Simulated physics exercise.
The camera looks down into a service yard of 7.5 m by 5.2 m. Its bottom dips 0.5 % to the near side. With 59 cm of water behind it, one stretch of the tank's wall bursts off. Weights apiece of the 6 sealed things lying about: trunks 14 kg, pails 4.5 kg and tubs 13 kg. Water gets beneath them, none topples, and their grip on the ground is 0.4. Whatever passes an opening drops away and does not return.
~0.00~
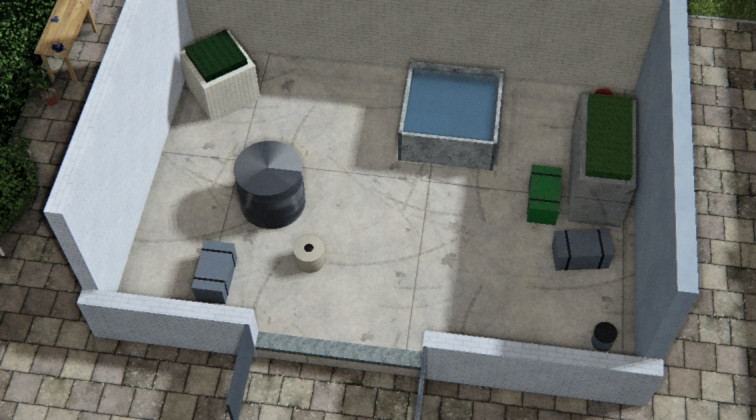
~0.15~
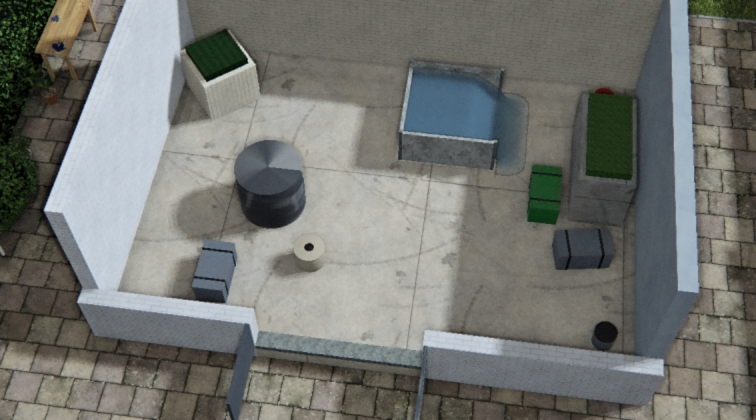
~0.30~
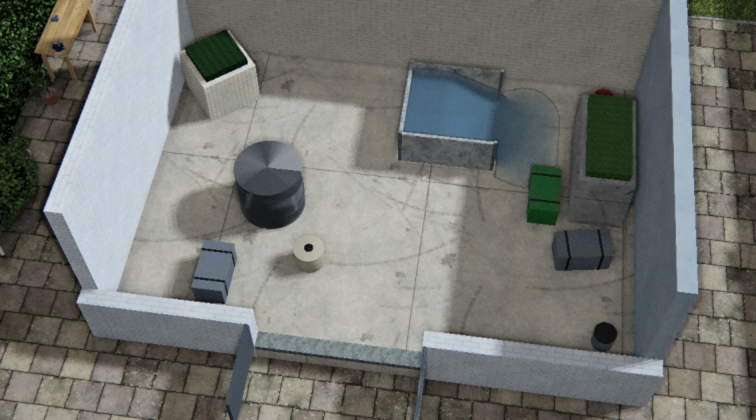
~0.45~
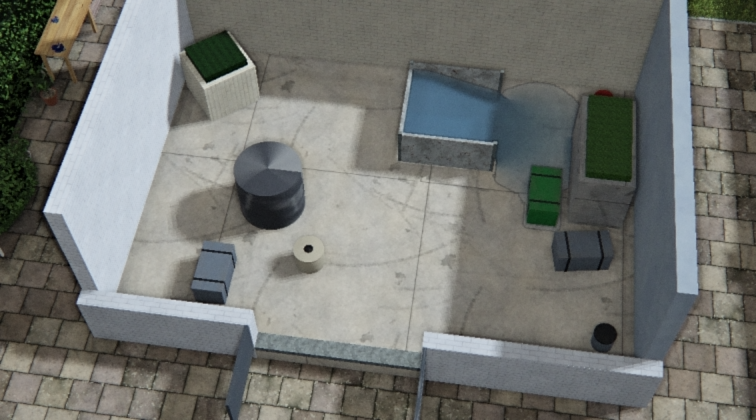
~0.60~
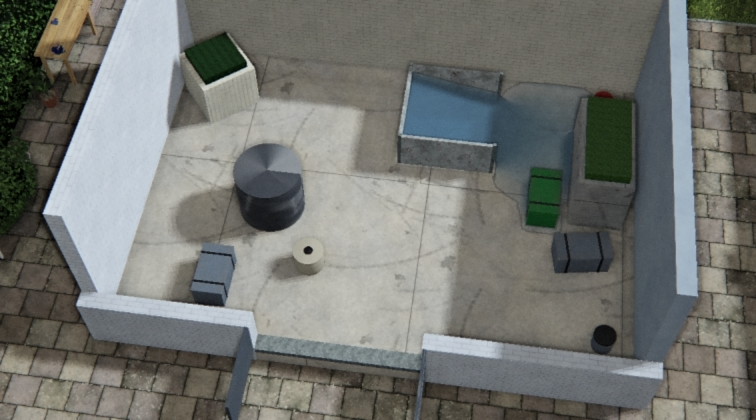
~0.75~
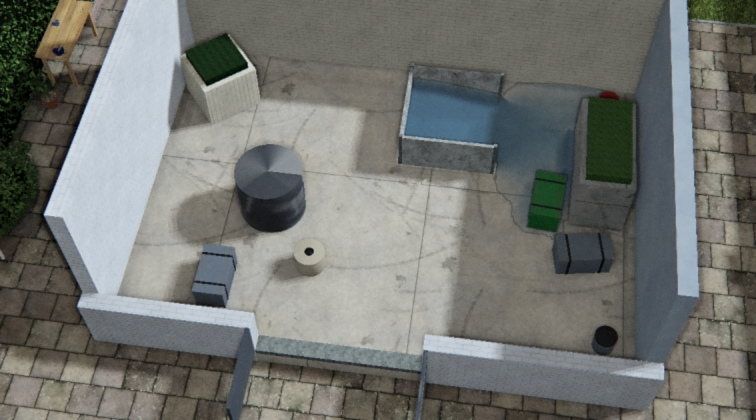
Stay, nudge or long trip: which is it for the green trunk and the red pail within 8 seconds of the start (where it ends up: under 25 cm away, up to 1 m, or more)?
Green trunk ends far away, red pail gets carried off.
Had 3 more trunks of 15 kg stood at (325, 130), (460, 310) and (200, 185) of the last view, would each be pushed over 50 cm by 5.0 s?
In that order: Short of it, over, less.
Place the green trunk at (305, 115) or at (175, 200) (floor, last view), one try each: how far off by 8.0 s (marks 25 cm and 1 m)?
In that order: It barely shifts; it stays put.
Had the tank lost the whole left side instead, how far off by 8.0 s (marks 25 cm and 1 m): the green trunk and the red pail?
In that case the green trunk stays put, the red pail barely shifts.
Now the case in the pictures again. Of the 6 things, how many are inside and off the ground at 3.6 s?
2 of them.
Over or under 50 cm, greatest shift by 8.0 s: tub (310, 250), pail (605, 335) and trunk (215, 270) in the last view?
In that order: Short of it, over, under.
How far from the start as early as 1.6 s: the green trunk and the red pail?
Roughly 80 and 30 cm by then.
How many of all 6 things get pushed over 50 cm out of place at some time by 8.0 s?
That makes 4.
After 1.6 s the green trunk is near (533, 232), 0.8 m from its start, aground; the red pail is near (628, 81), 0.3 m from its start, afloat; 0 of 6 are out; 1 afloat.
After 3.6 s the green trunk is near (404, 310), 2.9 m from its start, aground; the red pail is near (584, 120), 0.6 m from its start, afloat; 0 of 6 are out; 2 afloat.
After 5.6 s the green trunk is near (321, 303), 3.8 m from its start, aground; the red pail is near (504, 179), 2.3 m from its start, aground; 0 of 6 are out; 2 afloat.
After 8.0 s the green trunk is near (289, 307), 4.2 m from its start, aground; the red pail is near (495, 202), 2.7 m from its start, aground; 0 of 6 are out; 1 afloat.
